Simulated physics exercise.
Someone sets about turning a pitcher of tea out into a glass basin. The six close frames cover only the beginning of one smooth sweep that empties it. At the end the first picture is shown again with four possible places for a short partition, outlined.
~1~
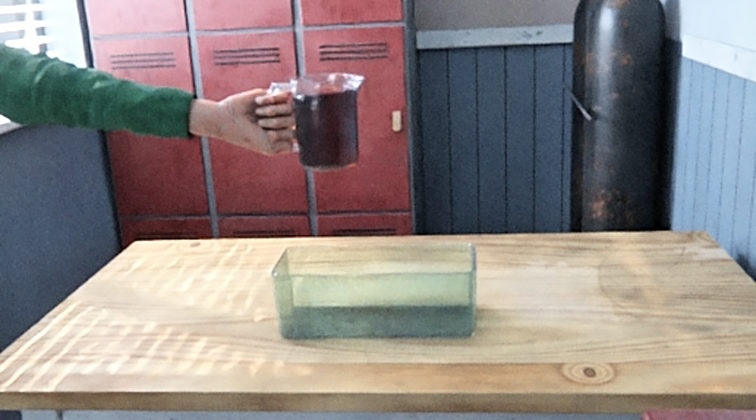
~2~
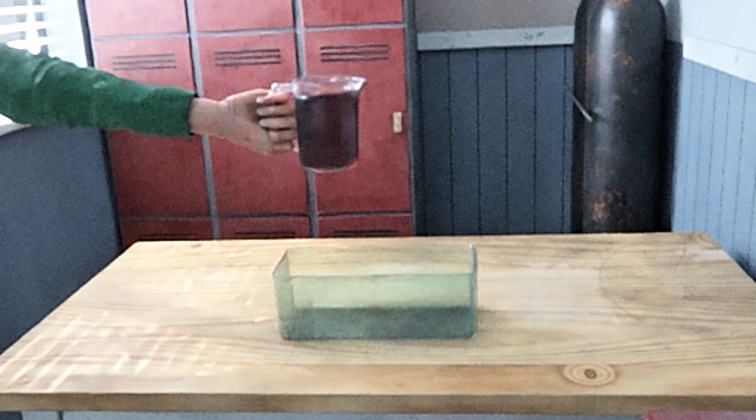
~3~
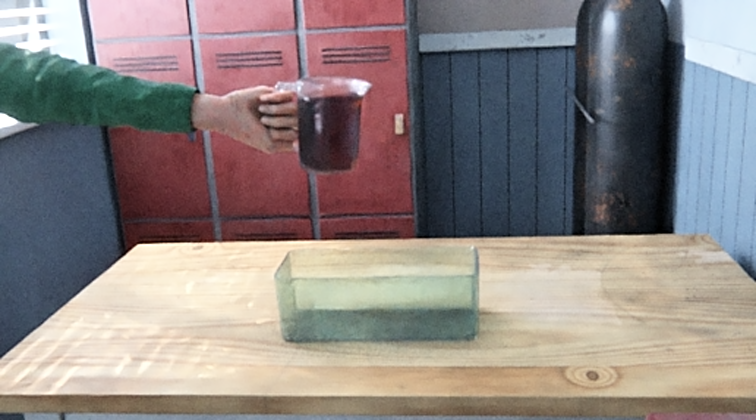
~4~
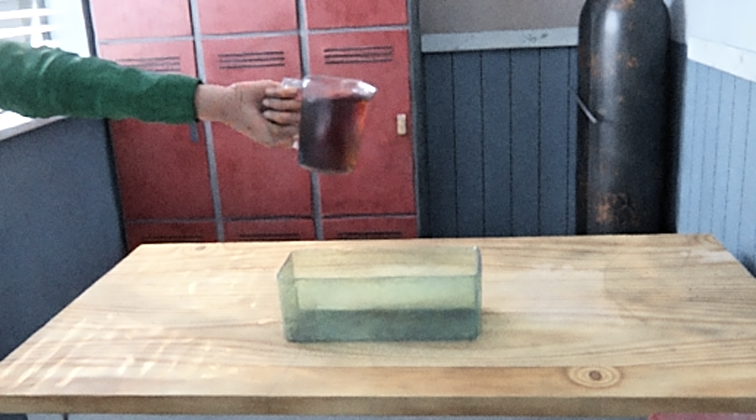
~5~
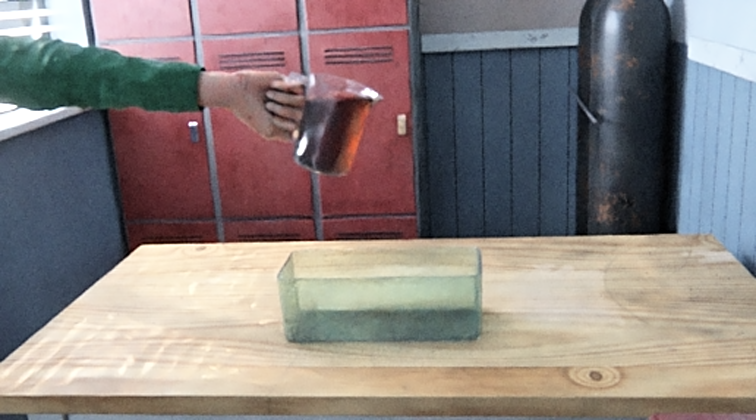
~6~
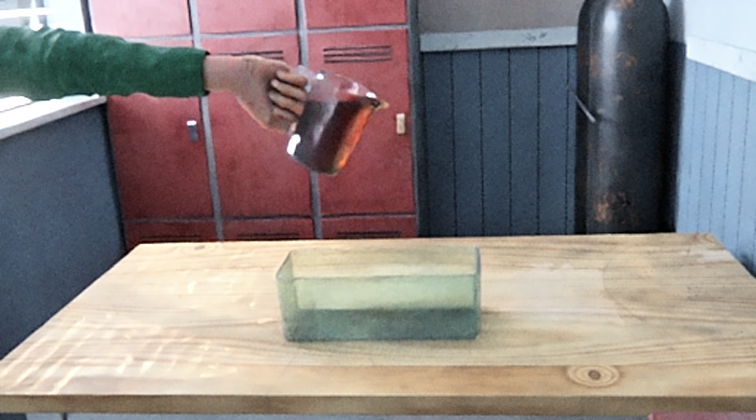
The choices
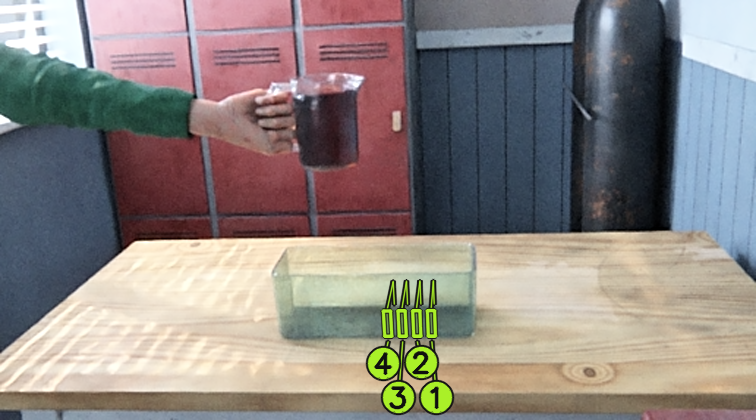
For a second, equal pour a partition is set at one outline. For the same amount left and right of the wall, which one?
Position 1.
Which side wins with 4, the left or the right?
The right side.
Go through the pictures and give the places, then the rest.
The first frame shows upright, lip at (364, 79); basin from (280, 336) to (476, 335); nothing has left yet.
The second frame shows upright, lip at (366, 81); nothing has left yet.
The third frame shows tipped about 5°, lip at (370, 85); nothing has left yet.
The fourth frame shows tipped about 11°, lip at (377, 91); nothing has left yet.
The fifth frame shows tipped about 19°, lip at (381, 98); nothing has left yet.
The sixth frame shows tipped about 29°, lip at (384, 106); tea is over the lip, down to (384, 106).
In lime, 1 at (431, 341); 2 at (417, 341); 3 at (402, 341); 4 at (388, 341).
If 1 is chosen, about 49 % ends left of the wall and 46 % right of it; 4 % is lost outside.
If 2 is chosen, about 28 % ends left of the wall and 66 % right of it; 6 % is lost outside.
If 3 is chosen, about 21 % ends left of the wall and 73 % right of it; 6 % is lost outside.
If 4 is chosen, about 14 % ends left of the wall and 79 % right of it; 7 % is lost outside.
